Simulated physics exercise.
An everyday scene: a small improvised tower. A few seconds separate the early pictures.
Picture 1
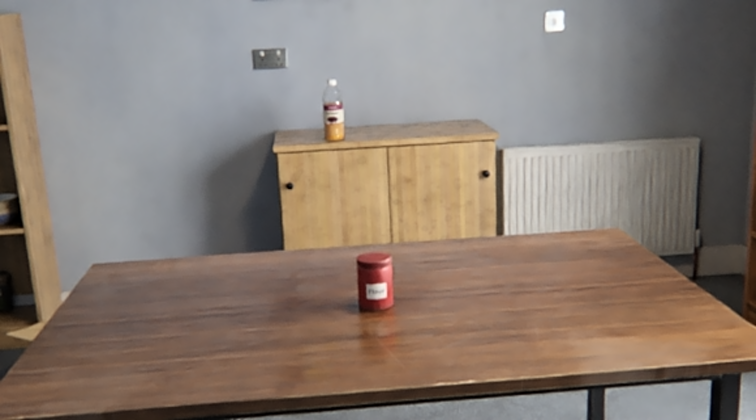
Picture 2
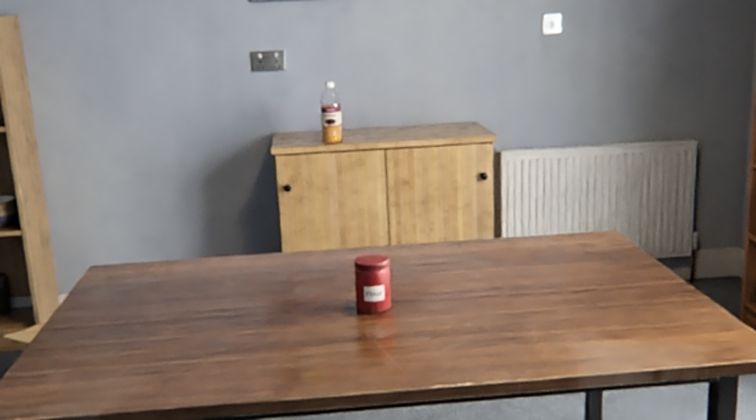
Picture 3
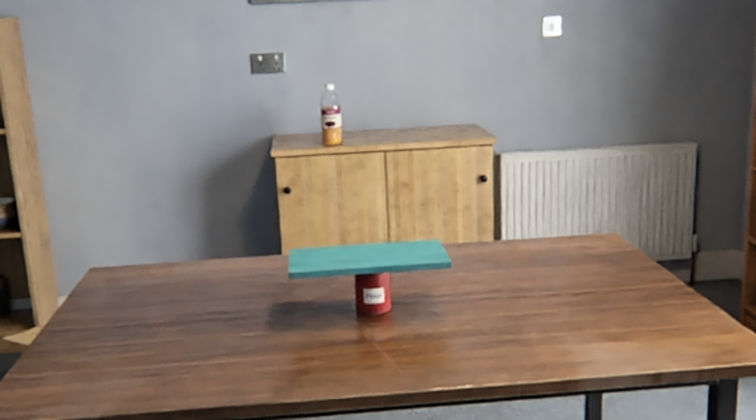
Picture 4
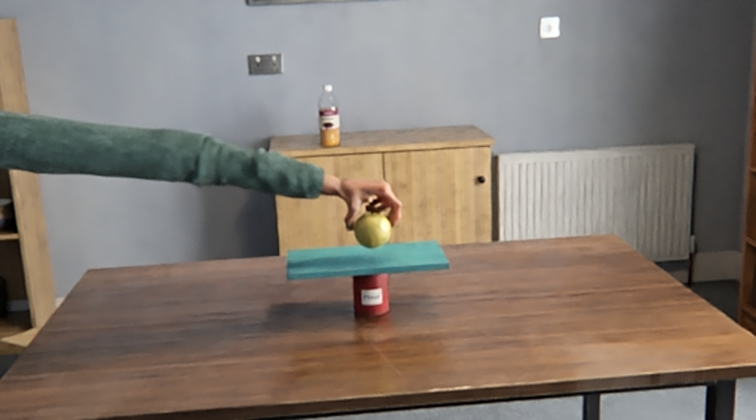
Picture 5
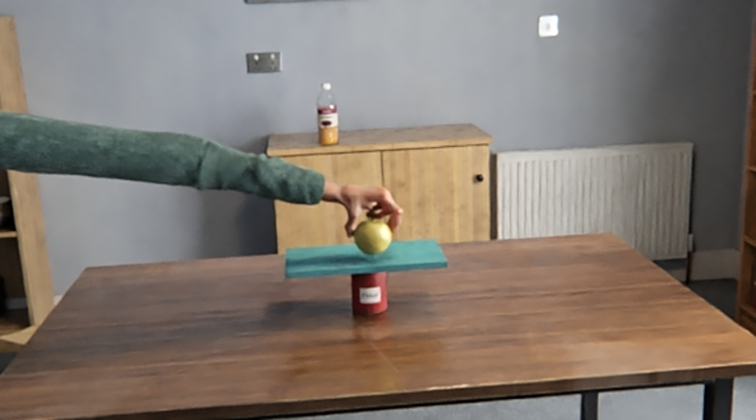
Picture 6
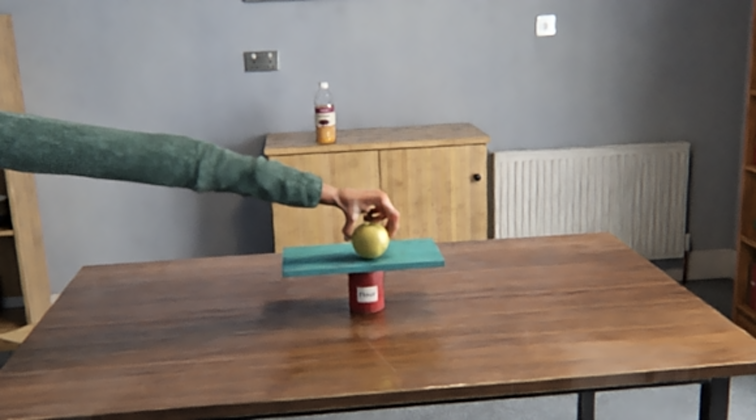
At the start, a red jar stands alone on a wooden table, with a bottle on a cabinet behind it. A turquoise board then appears lying across the top of the jar. A green-sleeved arm reaches in from the left, holding a yellow apple just above the board, and lowers it slightly onto the surface.
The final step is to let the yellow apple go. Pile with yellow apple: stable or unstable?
Stable.
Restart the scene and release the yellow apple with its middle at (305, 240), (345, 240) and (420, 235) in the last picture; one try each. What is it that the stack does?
The first time it collapses, the second time it stays standing, and the third time it stays standing.
Then, 0.60 s after the last picture, nothing has stirred.
Then, 1.40 s after the last picture, things are still on the move.
Then, 2.10 s after the last picture, as before.
At rest, all 3 in place. Seen from the same camera at the end, yellow apple near (370, 241). The stack stays up.
